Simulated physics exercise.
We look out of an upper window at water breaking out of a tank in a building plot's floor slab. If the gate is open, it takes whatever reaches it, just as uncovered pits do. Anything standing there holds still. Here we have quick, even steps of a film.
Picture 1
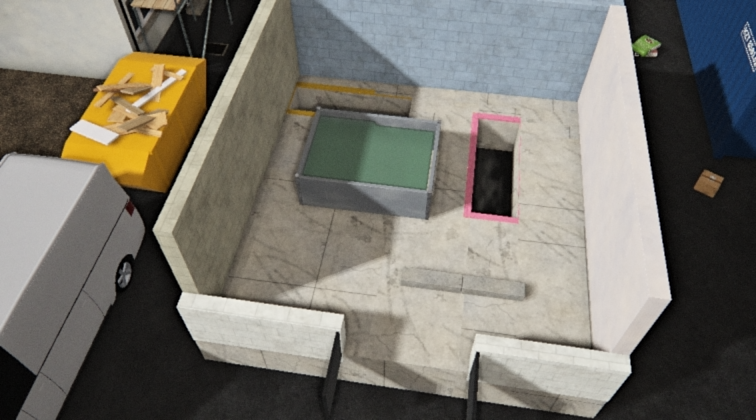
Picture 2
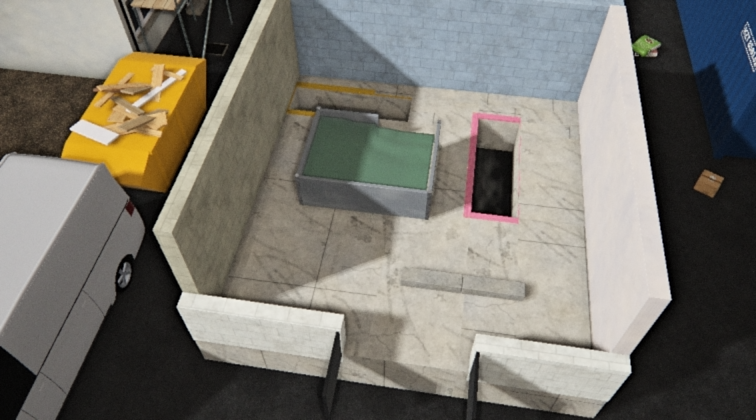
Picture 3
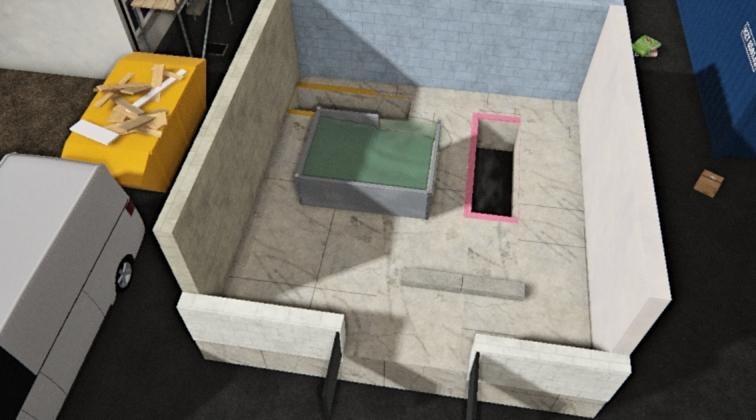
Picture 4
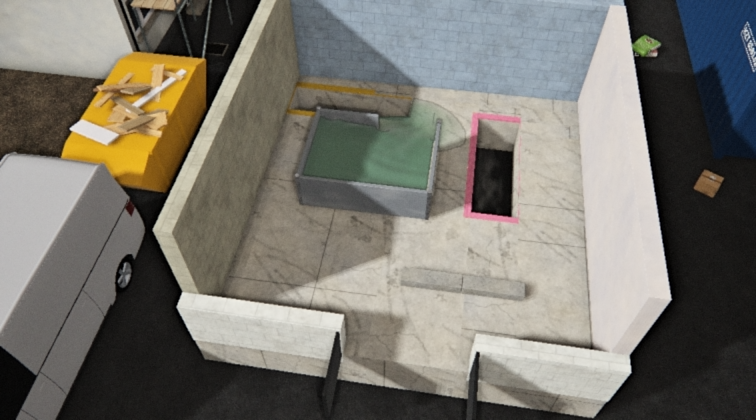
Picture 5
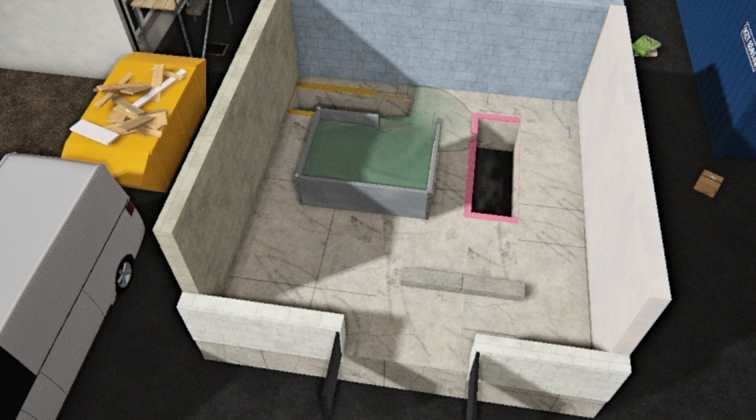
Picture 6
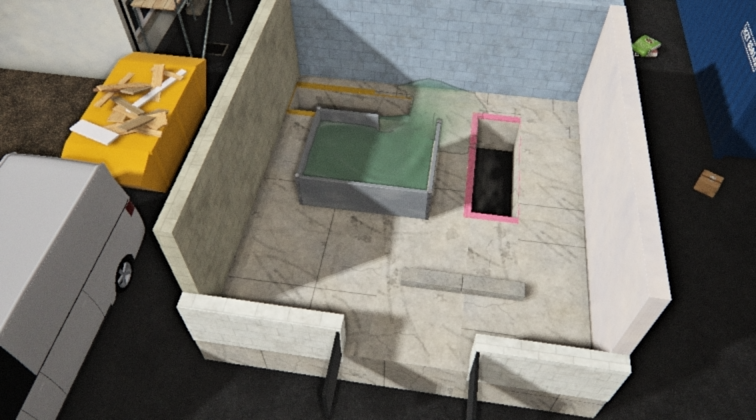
On a walled concrete floor, green water pours from a tank's far side and spreads outward.
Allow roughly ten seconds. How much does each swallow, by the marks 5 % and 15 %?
The gate stays lower than five per cent; the pink pit goes higher than fifteen per cent; the yellow pit goes higher than fifteen per cent.
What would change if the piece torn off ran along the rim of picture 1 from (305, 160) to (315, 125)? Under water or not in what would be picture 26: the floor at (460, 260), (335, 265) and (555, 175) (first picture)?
Listed in order, they come out without a puddle, sitting in a pool and without a puddle.
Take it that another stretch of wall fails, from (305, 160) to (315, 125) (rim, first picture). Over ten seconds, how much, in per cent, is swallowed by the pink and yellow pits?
Pink 2 %, yellow 40 %.
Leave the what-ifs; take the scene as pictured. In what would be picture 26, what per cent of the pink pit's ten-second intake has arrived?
By my reckoning, 30 percent.
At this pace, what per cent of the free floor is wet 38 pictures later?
I reckon around 45 %.
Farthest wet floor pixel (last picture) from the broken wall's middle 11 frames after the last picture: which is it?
The wet point farthest out is around (578, 105).
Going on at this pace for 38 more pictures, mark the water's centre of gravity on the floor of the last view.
I reckon somewhere around (437, 169).
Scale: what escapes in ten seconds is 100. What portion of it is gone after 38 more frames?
My estimate is roughly 80 percent.
A moment on, water covers 15 % of the floor; the gate 0 %, the pink pit 1 %, the yellow pit 12 %.
Next, water covers 20 % of the floor; the gate 0 %, the pink pit 2 %, the yellow pit 20 %.
Then, water covers 30 % of the floor; the gate 0 %, the pink pit 5 %, the yellow pit 31 %.
Later, water covers 45 % of the floor; the gate 0 %, the pink pit 12 %, the yellow pit 42 %.
In the end, water covers 50 % of the floor; the gate 0 %, the pink pit 18 %, the yellow pit 51 %.
